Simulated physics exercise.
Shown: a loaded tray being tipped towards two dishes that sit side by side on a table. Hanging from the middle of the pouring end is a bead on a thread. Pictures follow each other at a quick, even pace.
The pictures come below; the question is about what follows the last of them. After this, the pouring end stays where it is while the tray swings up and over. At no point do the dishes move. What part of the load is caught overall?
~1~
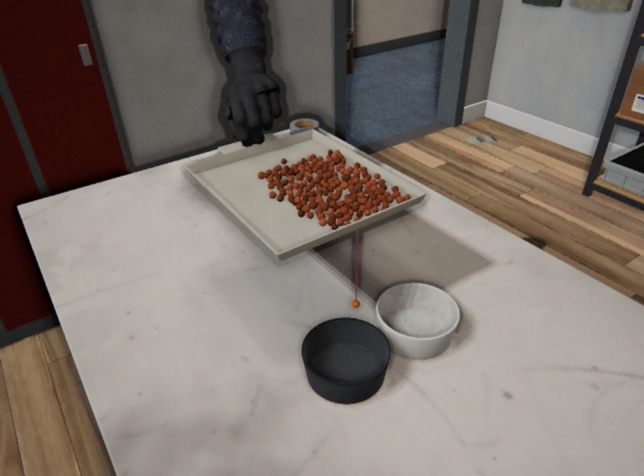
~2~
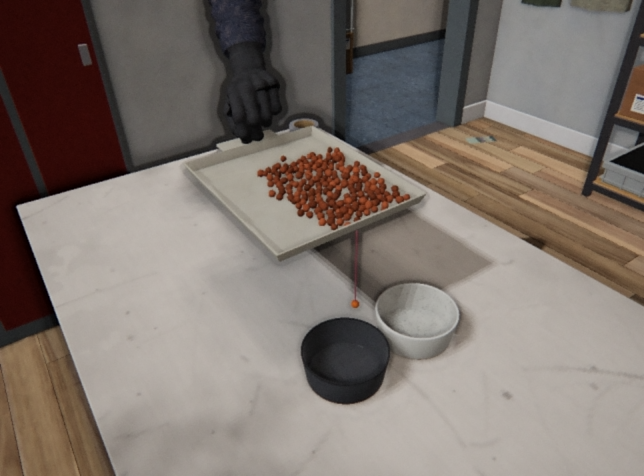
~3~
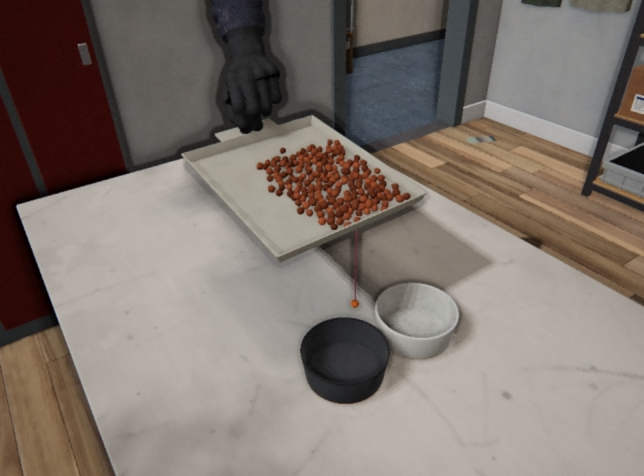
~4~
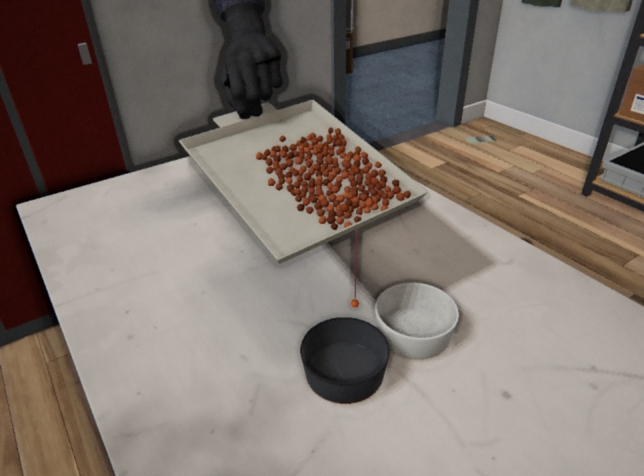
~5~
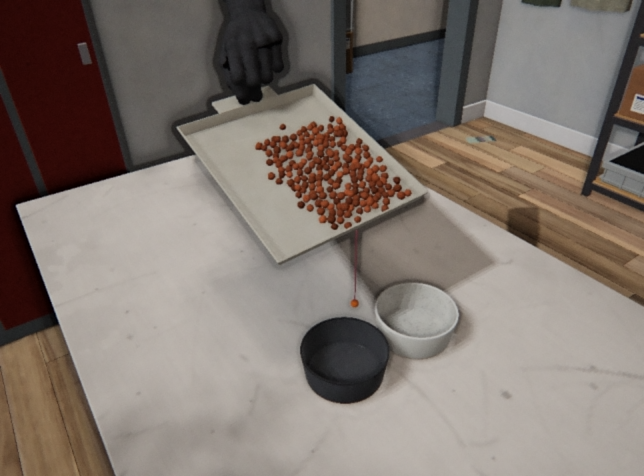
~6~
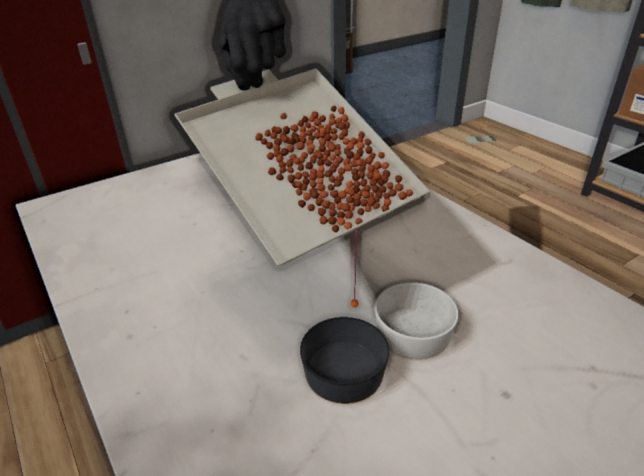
The caught share tops half.
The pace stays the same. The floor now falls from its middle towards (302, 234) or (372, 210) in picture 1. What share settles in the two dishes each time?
The first comes to 40 %, while the second comes to 60 %.
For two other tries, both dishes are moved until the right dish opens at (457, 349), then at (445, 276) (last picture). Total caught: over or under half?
Well, a minority share the first time and a minority share the next.
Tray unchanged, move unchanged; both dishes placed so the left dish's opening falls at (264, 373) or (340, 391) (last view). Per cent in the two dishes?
It comes to roughly 70 per cent in one try and roughly 40 per cent in the next.
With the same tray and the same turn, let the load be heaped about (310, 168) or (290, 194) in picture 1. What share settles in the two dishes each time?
It would be about 60 per cent for the first and about 60 per cent for the second.
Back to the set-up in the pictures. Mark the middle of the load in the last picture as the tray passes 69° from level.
Look close to (343, 215) in the last picture.
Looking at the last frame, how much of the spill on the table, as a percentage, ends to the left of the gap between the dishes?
I'd say some 80 in a hundred.
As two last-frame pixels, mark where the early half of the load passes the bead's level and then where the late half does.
The first part at (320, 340); the rest at (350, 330).
Just after the last frame, tray tipped steeply; almost all on the tray; just a few in the left dish; about a tenth in the air.
A moment on, tray tipped past a quarter turn; just a few on the tray; roughly half in the left dish; about a tenth in the right dish; roughly a quarter outside both; roughly a quarter in the air.
Further on, tray tipped past a quarter turn; roughly half in the left dish; about a tenth in the right dish; roughly a third outside both.
When it is over, tray tipped past a quarter turn; roughly half in the left dish; about a tenth in the right dish; roughly a third outside both.
